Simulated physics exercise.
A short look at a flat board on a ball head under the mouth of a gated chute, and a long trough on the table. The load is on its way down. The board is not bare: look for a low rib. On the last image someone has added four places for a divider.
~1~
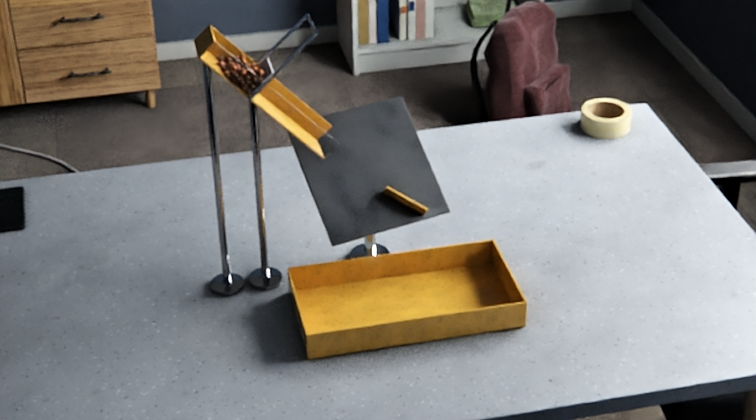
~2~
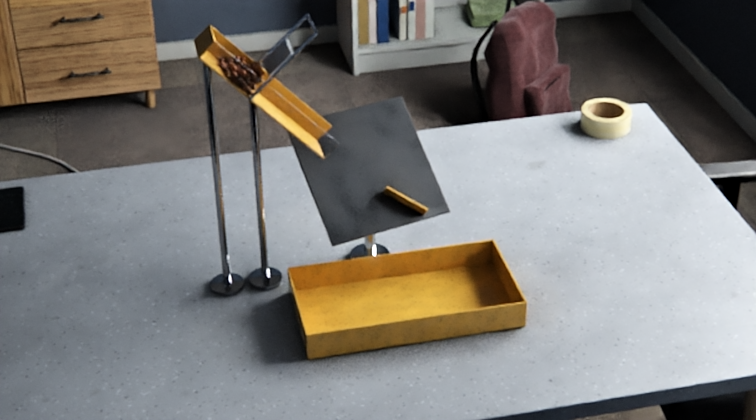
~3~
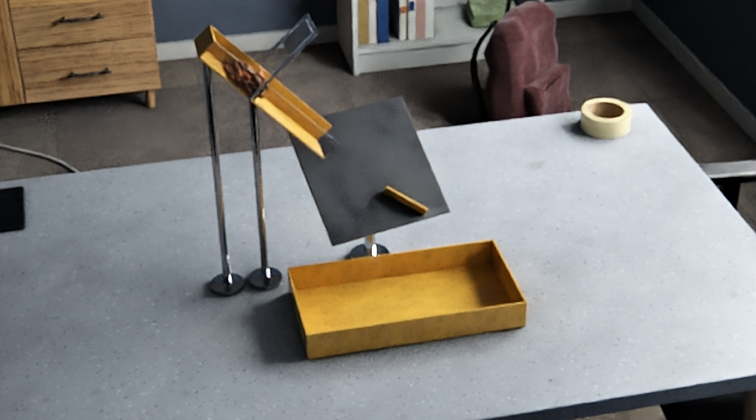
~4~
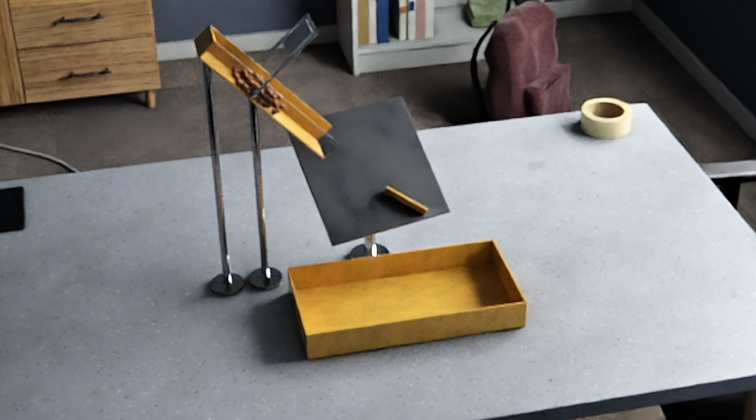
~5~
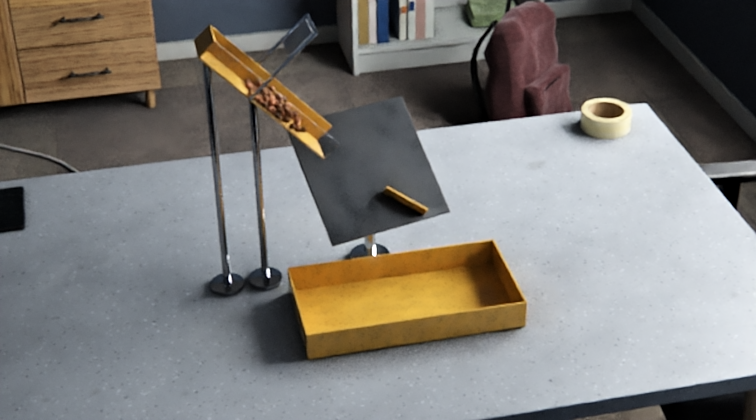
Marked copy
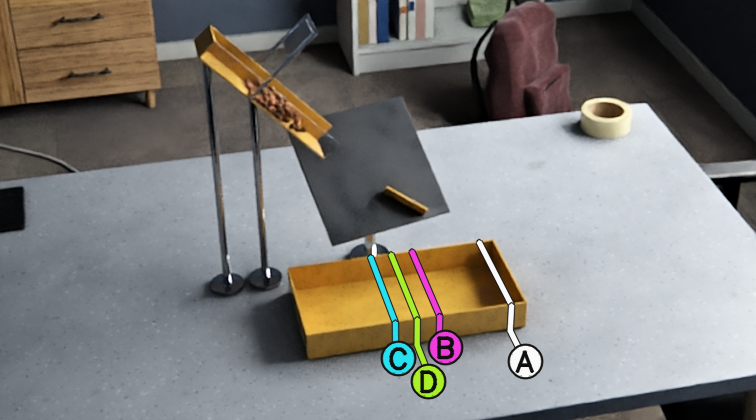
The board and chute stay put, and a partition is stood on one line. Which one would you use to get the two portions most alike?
B is best.
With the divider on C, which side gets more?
The right side.
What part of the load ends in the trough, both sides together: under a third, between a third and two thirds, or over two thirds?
It is over two thirds.
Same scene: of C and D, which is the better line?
That is line D.
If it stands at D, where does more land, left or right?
More lands on the right.
On the marked copy, line A crosses the front rim at (511, 304); line B crosses the front rim at (439, 315); line C crosses the front rim at (395, 321); line D crosses the front rim at (417, 318).
If A is chosen, of what is caught, the larger part on the left of the divider, about a tenth on the right.
If B is chosen, of what is caught, roughly a third on the left of the divider, roughly two thirds on the right.
If C is chosen, of what is caught, not one piece on the left of the divider, every piece on the right.
If D is chosen, of what is caught, roughly a quarter on the left of the divider, the larger part on the right.
